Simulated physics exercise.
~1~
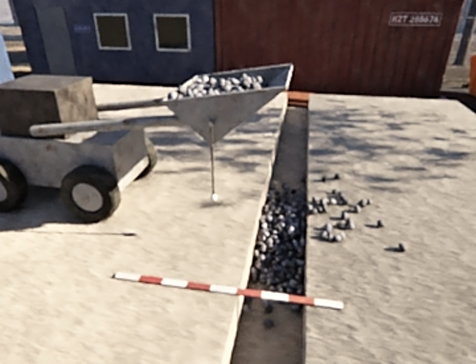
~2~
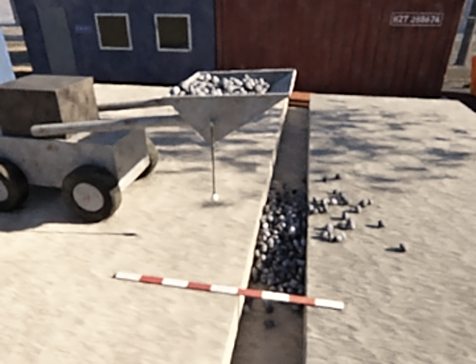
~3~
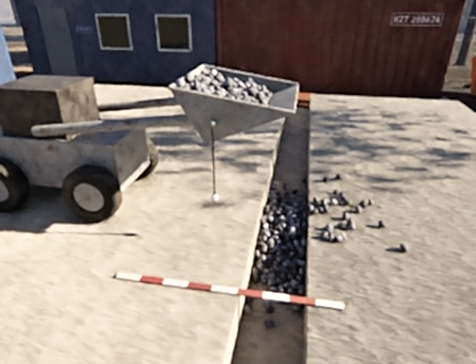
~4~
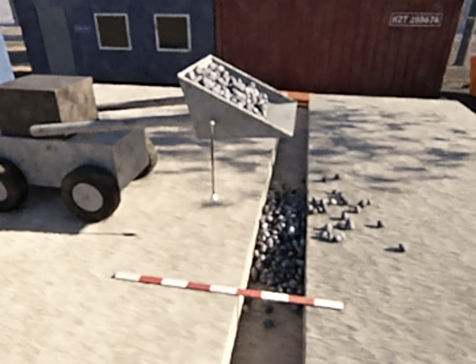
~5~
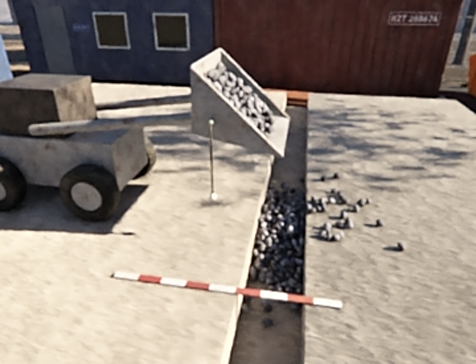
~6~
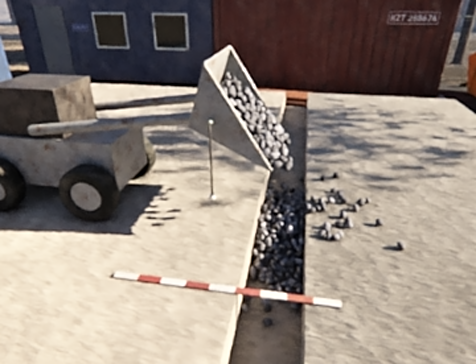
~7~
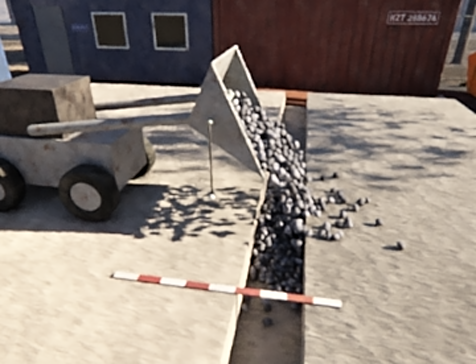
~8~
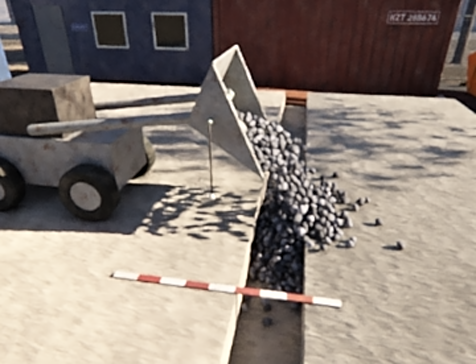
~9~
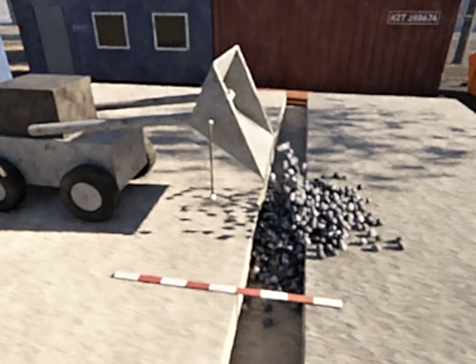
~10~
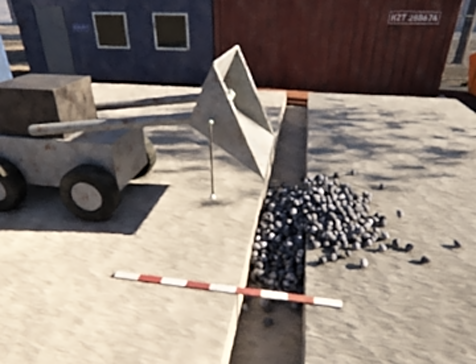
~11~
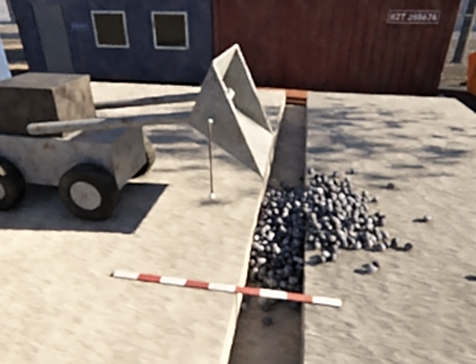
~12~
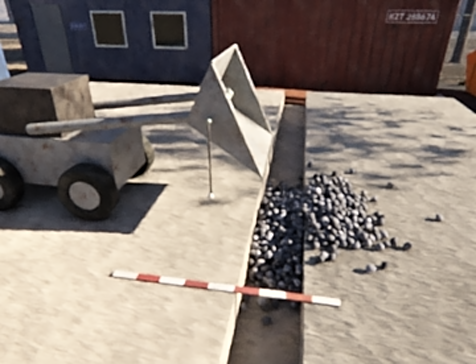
The video shows a small wheeled loader beside a narrow trench with stones already in and beyond it, its raised bucket tipping steeply to the right. Stones pour out until the bucket empties, ending heaped in the trench and spread across the ground on the far side.
